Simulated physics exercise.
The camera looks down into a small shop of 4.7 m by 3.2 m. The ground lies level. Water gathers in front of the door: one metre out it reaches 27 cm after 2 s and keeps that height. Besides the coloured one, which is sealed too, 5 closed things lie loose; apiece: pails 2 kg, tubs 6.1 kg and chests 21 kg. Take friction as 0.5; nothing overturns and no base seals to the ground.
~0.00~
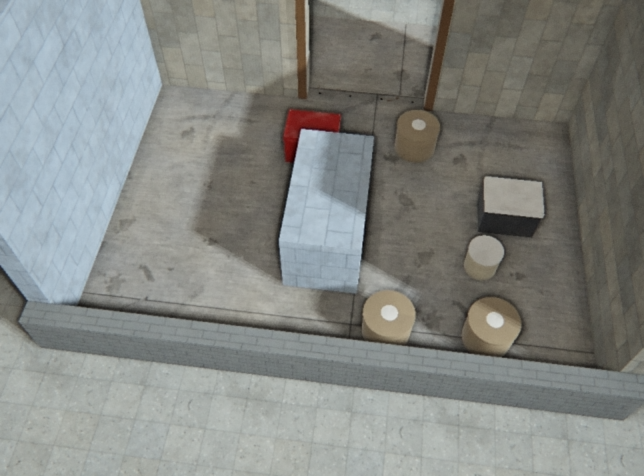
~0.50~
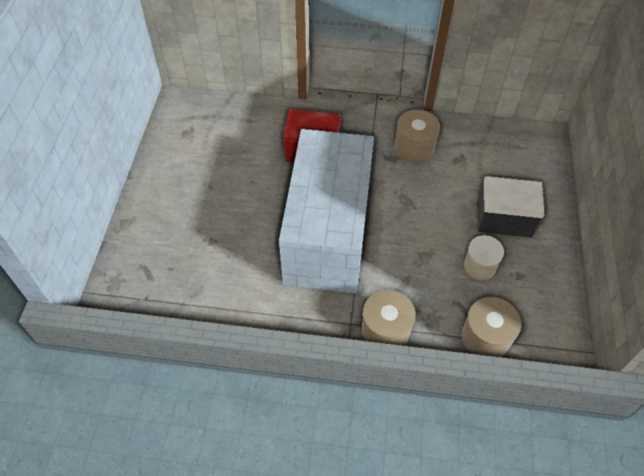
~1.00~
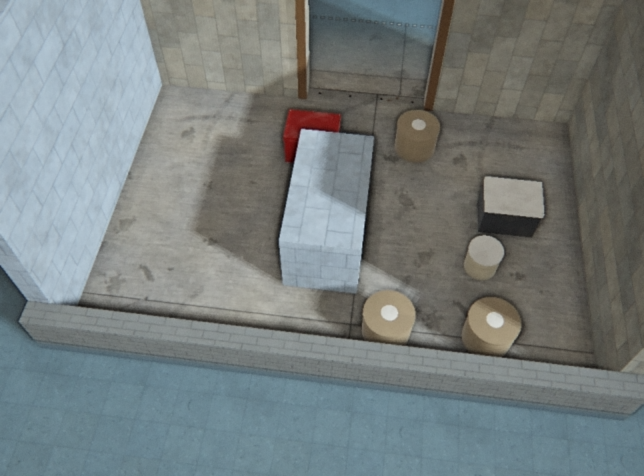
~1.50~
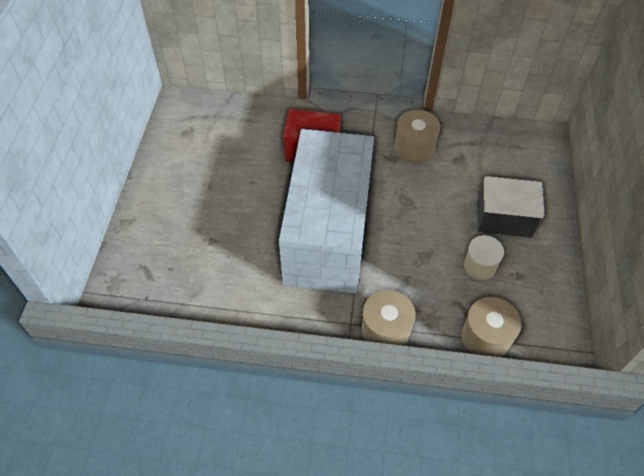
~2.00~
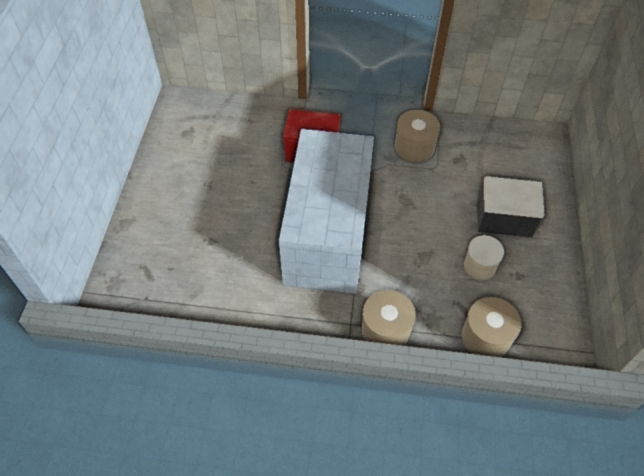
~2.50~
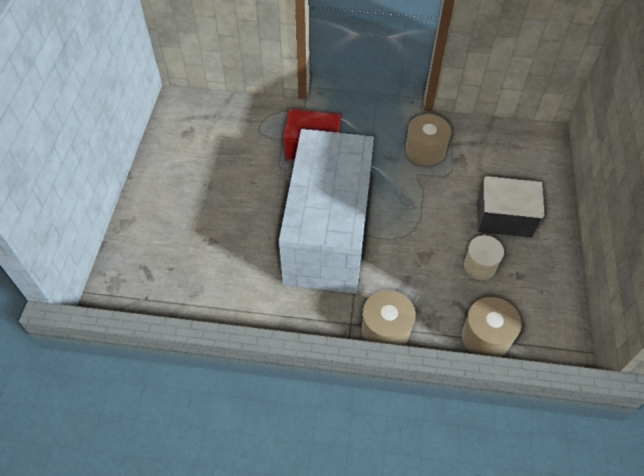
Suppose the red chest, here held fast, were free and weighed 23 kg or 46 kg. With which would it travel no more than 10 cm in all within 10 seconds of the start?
Verdict: Neither weight holds it.
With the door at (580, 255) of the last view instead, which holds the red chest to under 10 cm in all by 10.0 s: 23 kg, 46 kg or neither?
Then only the larger load is enough.
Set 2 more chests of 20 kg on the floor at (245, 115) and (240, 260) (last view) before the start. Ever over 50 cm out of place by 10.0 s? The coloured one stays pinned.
In turn: Past it, over.
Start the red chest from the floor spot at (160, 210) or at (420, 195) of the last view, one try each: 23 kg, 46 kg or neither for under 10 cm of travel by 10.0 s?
In turn: It takes the larger; neither holds.
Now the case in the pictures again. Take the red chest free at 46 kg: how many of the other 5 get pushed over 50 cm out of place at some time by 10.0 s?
I count 5.
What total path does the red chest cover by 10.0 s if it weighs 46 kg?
Some 80 cm in all.
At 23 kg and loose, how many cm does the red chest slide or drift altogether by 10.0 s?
About 300 cm.
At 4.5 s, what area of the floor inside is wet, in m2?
Some 10.5 m2.
After 3.5 s the red chest would be 97 cm from its start with 23 kg and 30 cm from its start with 46 kg; 12 cm of water round it then.
After 4.5 s the red chest would be 155 cm from its start with 23 kg and 55 cm from its start with 46 kg; 7 cm of water round it then.
After 7.0 s the red chest would be 189 cm from its start with 23 kg and 55 cm from its start with 46 kg; 8 cm of water round it then.
After 10.0 s the red chest would be 212 cm from its start with 23 kg and 73 cm from its start with 46 kg; 16 cm of water round it then.
